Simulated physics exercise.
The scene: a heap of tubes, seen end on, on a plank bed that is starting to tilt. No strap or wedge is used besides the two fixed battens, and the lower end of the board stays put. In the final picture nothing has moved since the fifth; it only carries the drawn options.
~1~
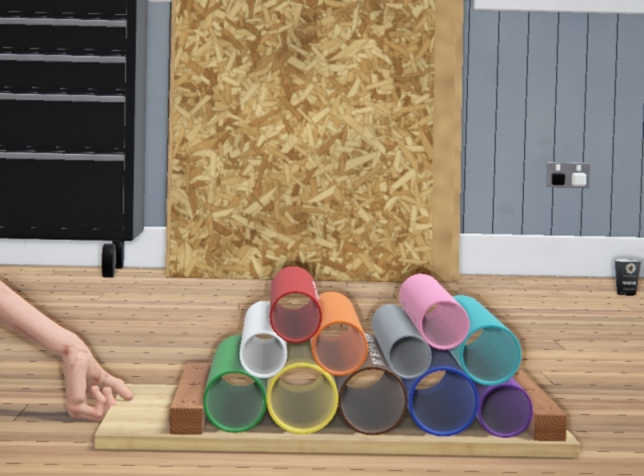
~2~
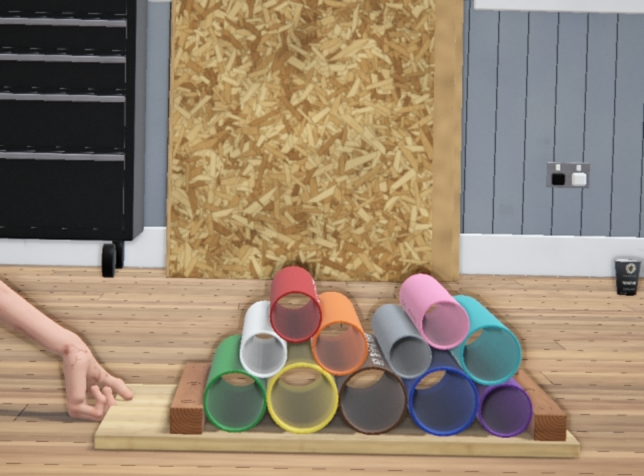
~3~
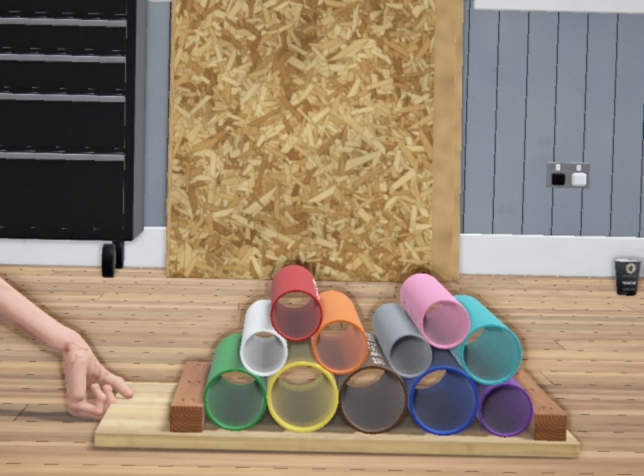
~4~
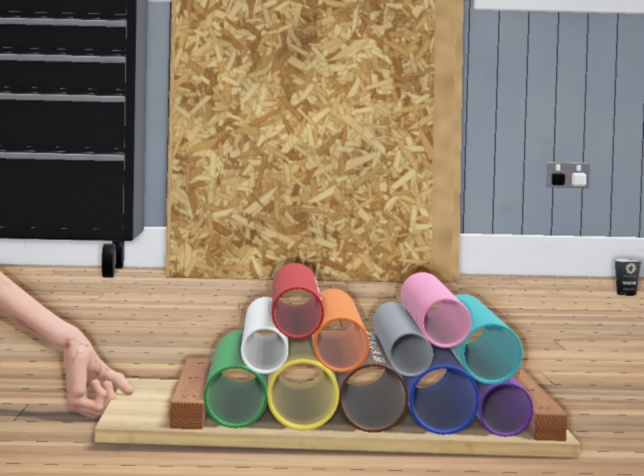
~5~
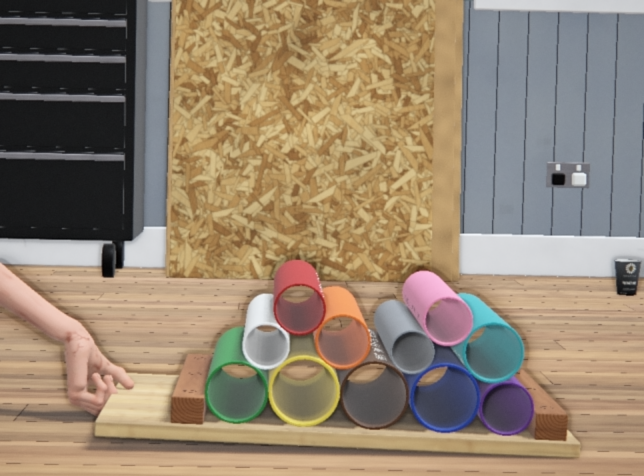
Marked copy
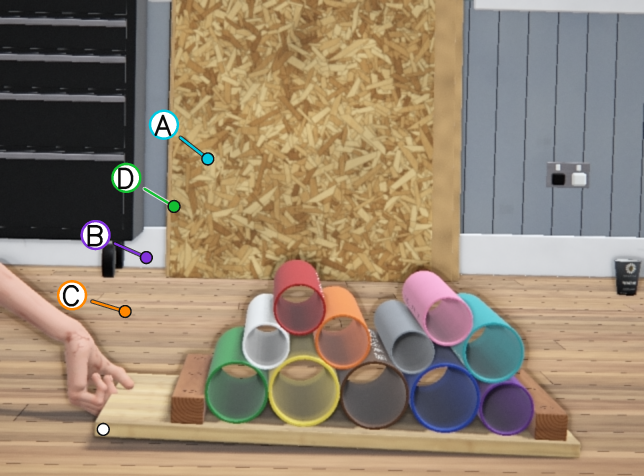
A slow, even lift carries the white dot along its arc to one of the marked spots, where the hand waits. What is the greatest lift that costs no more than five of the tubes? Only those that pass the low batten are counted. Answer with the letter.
It can be raised to A.
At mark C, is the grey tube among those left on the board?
Yes.
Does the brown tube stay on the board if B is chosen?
The brown tube: Yes.
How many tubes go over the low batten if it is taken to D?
It comes to five.
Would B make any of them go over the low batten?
Yes, at B.
On the copy, A at (208, 159); B at (146, 257); C at (125, 312); D at (174, 206); the white dot at (103, 429).
On A. First, board at 20°.
Then, board at 37°.
Finally, board at 37°, five over the low batten.
By contrast, B two over the low batten (turquoise, pink); C two over the low batten (turquoise, pink); D five over the low batten.
